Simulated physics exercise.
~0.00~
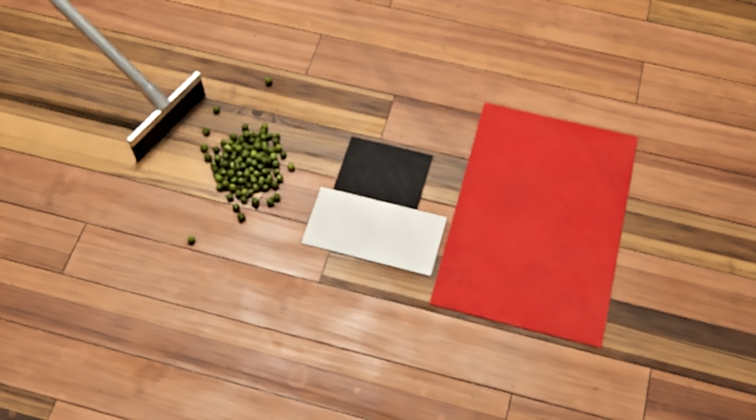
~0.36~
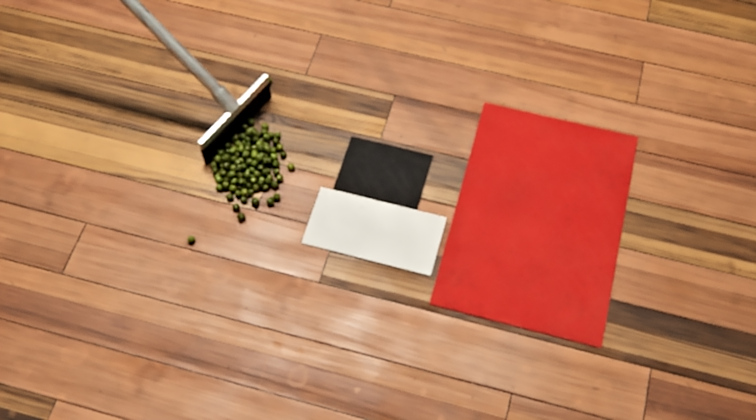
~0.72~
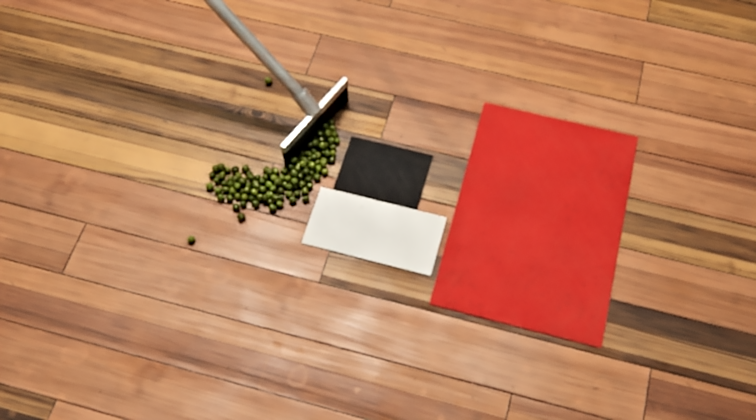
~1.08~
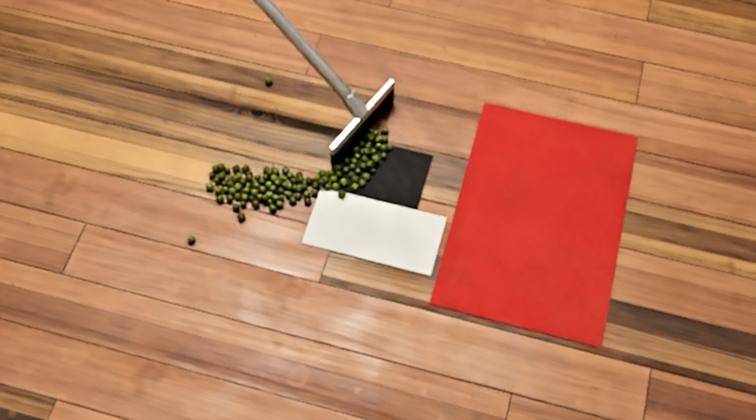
The clip opens on a wooden floor with a squeegee at the upper left, beside a loose pile of small green olives. Black, white and red mats lie to the right, and a few olives sit apart from the pile. The squeegee moves right and reaches the pile's upper edge, then pushes part of it along while the rest stays behind in a stretched band. It carries the leading olives onto the black mat. At the end, olives cover part of that mat, many remain on bare wood, and the red mat is empty.
